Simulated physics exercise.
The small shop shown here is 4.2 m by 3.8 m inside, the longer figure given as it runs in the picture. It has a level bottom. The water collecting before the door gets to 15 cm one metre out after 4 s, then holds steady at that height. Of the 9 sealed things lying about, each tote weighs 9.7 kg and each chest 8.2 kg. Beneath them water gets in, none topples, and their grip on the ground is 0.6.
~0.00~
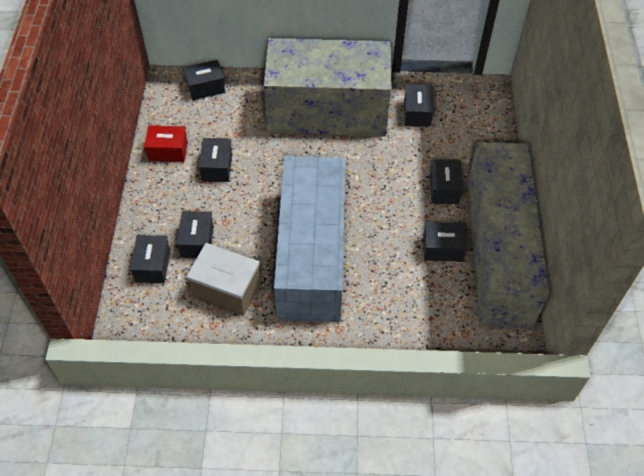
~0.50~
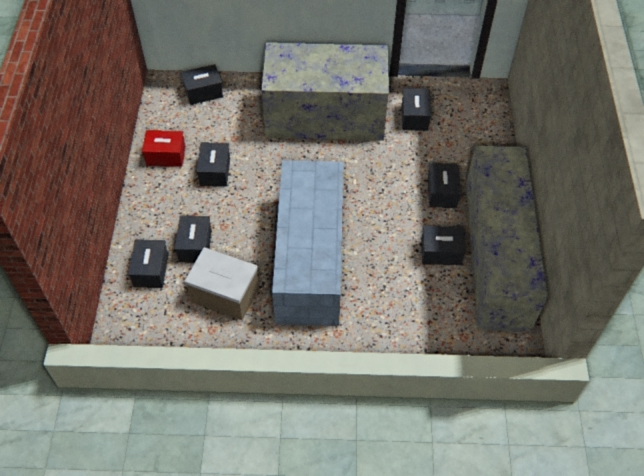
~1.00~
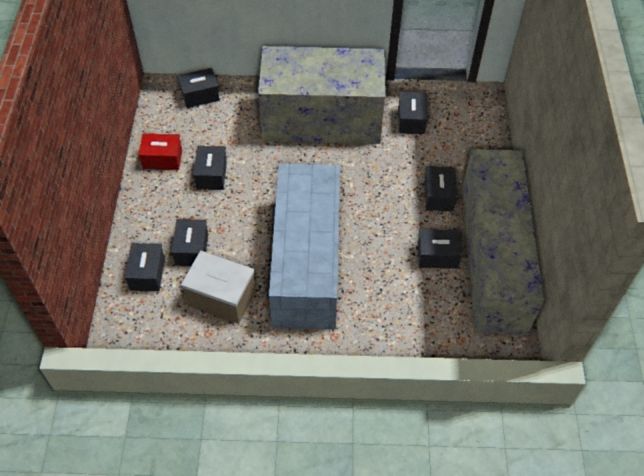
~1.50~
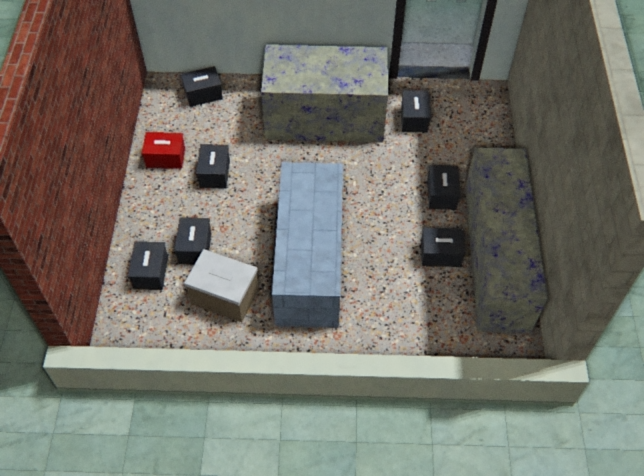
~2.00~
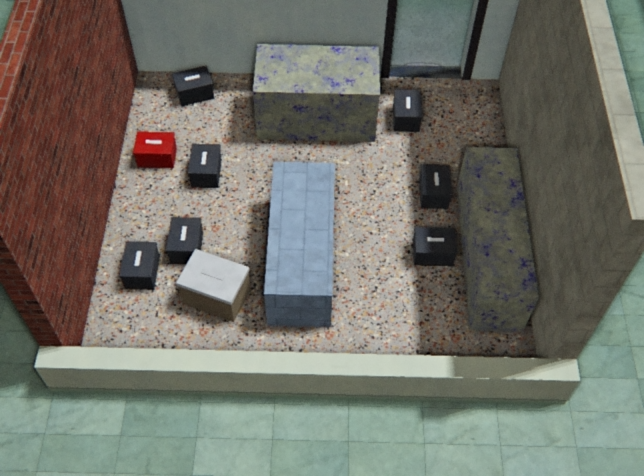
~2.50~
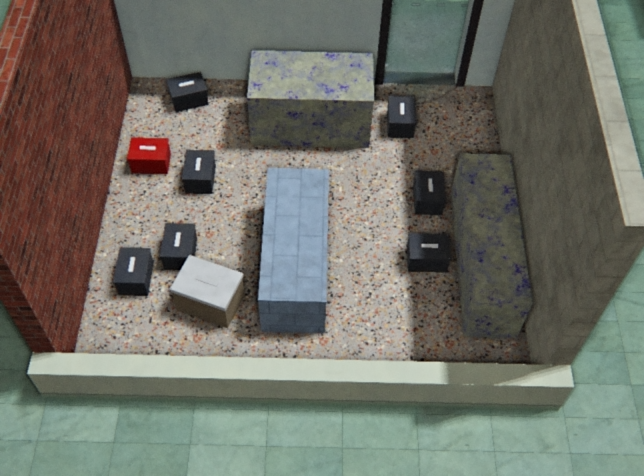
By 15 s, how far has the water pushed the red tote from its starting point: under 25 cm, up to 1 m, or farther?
My money says it sits tight.
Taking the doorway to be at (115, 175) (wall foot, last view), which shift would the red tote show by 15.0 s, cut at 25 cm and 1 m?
In that case the red tote moves a short way.
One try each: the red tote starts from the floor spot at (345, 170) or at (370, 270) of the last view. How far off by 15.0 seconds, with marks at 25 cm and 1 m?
Try one: Negligible displacement; try two: Large displacement.
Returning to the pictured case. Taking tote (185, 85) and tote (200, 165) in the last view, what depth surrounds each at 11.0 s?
Roughly 2 and 2 cm.
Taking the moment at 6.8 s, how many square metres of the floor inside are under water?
Around 6.0 m2 of it.
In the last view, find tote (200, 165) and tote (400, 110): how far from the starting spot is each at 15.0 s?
First 0 cm, then 100 cm.
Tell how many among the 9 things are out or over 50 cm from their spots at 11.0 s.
That would be 3.
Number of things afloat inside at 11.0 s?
I get 2.
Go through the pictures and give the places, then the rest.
The red tote at (165, 137) rests on the ground; 0.0 m2 under water; 0 of 9 have shifted, in the first frame.
The red tote at (163, 141), on the bottom; water covers 0.0 m2; 0 of 9 have shifted, in the second frame.
The red tote at (159, 144) rests on the ground; 0.0 m2 under water; 0 of 9 have shifted, in the third frame.
The red tote at (162, 143) rests on the ground; 0.0 m2 under water; 0 of 9 have shifted, in the fourth frame.
The red tote at (154, 143), on the bottom; water covers 0.0 m2; 0 of 9 have shifted, in the fifth frame.
The red tote at (148, 149), on the bottom; water covers 0.1 m2; 0 of 9 have shifted, in the sixth frame.
After 3.5 s the red tote is near (148, 149), 0.0 m from its start, aground; 0 afloat.
After 6.8 s the red tote is near (148, 149), 0.0 m from its start, aground; 1 afloat.
After 11.0 s the red tote is near (148, 149), 0.0 m from its start, aground; 2 afloat.
After 15.0 s the red tote is near (148, 149), 0.0 m from its start, aground; 1 afloat.
